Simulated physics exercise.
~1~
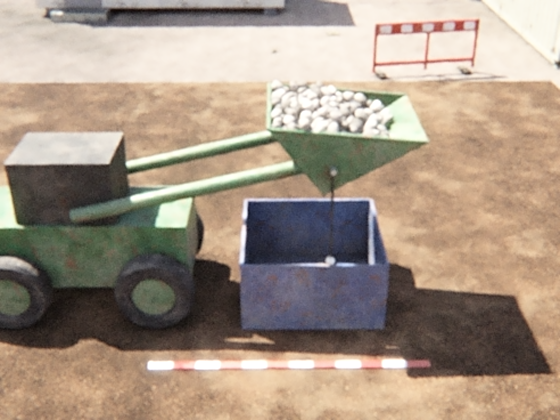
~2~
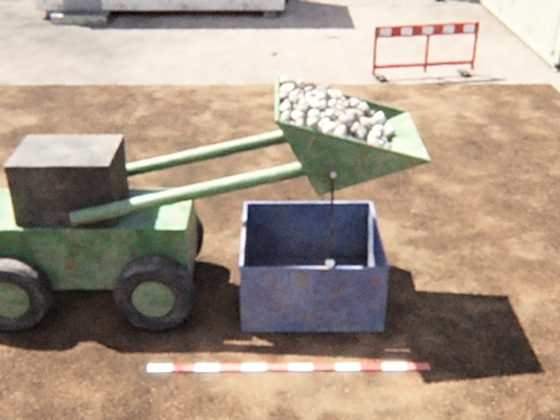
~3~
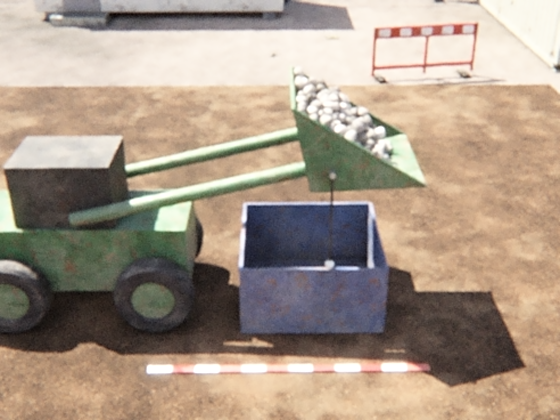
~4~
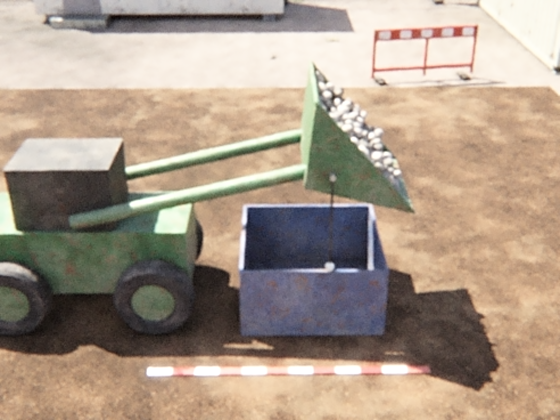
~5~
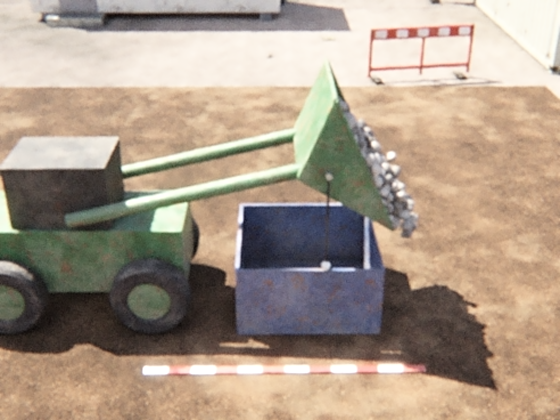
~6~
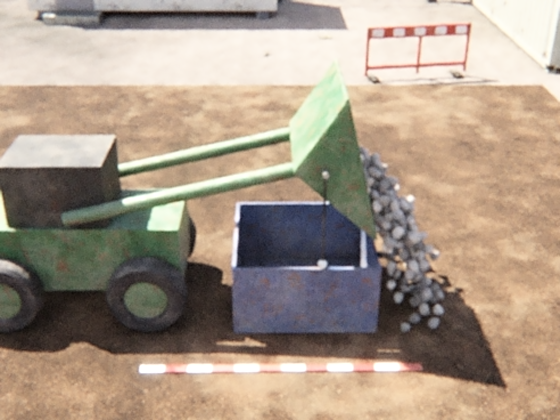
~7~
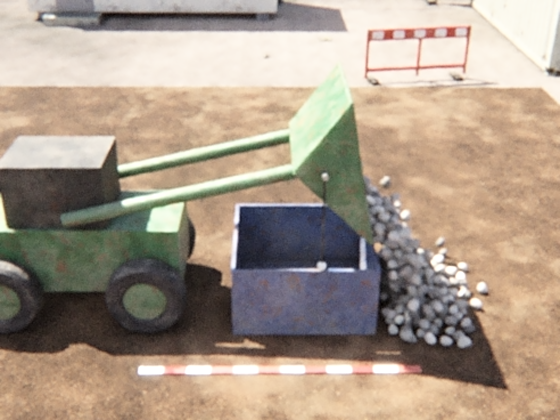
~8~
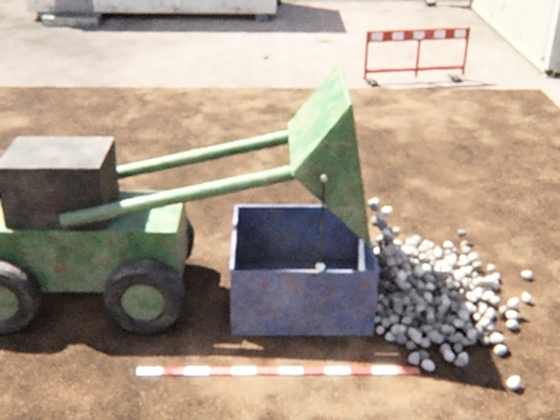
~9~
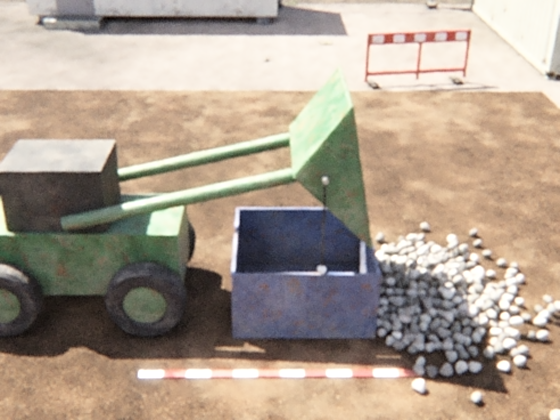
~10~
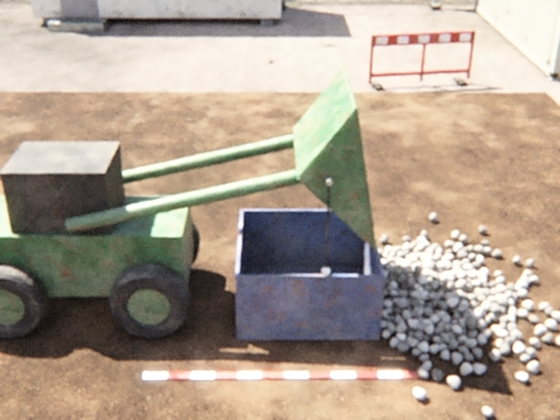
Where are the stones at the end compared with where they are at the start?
At the start the stones sit in the raised green bucket above the blue bin. At the end they lie spread on the ground to the right of the bin.
